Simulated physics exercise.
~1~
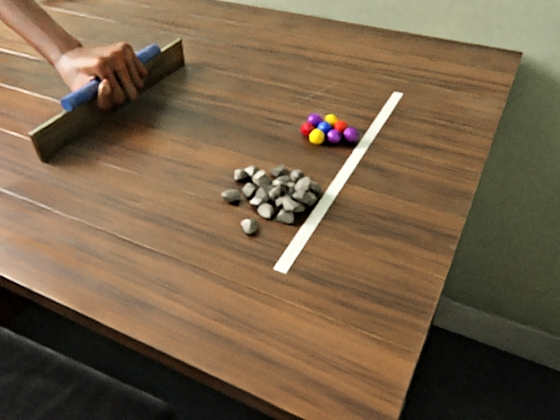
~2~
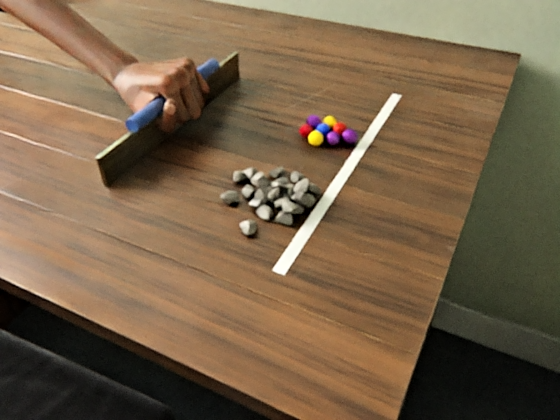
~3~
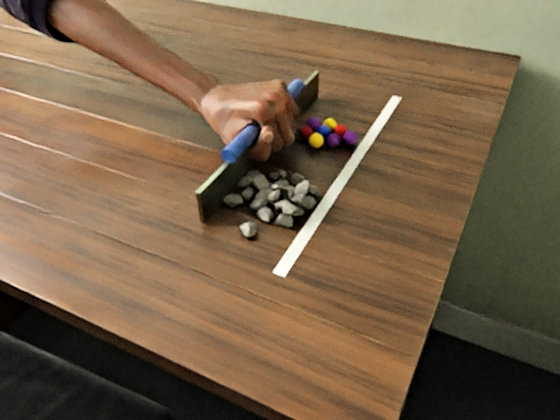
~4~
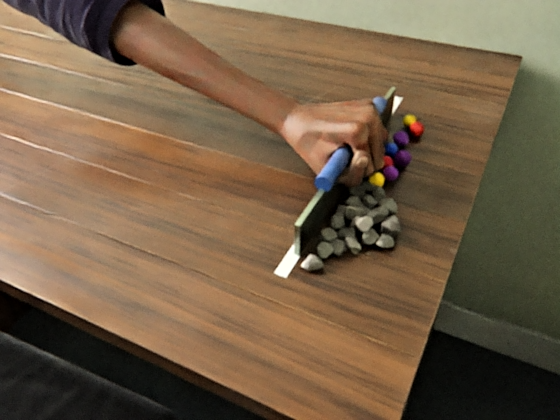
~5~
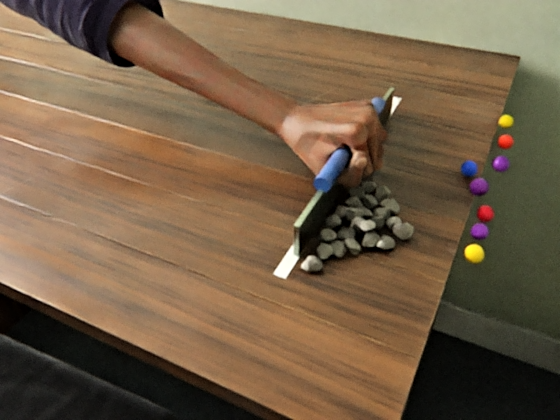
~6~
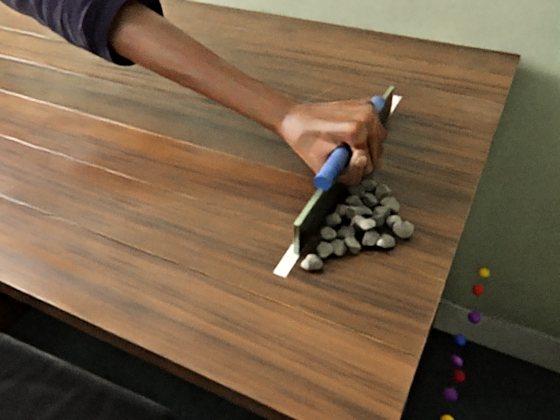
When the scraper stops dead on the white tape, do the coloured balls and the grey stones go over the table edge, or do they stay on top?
The coloured balls go over the right edge of the table and drop. The grey stones stay on top, just past the tape.
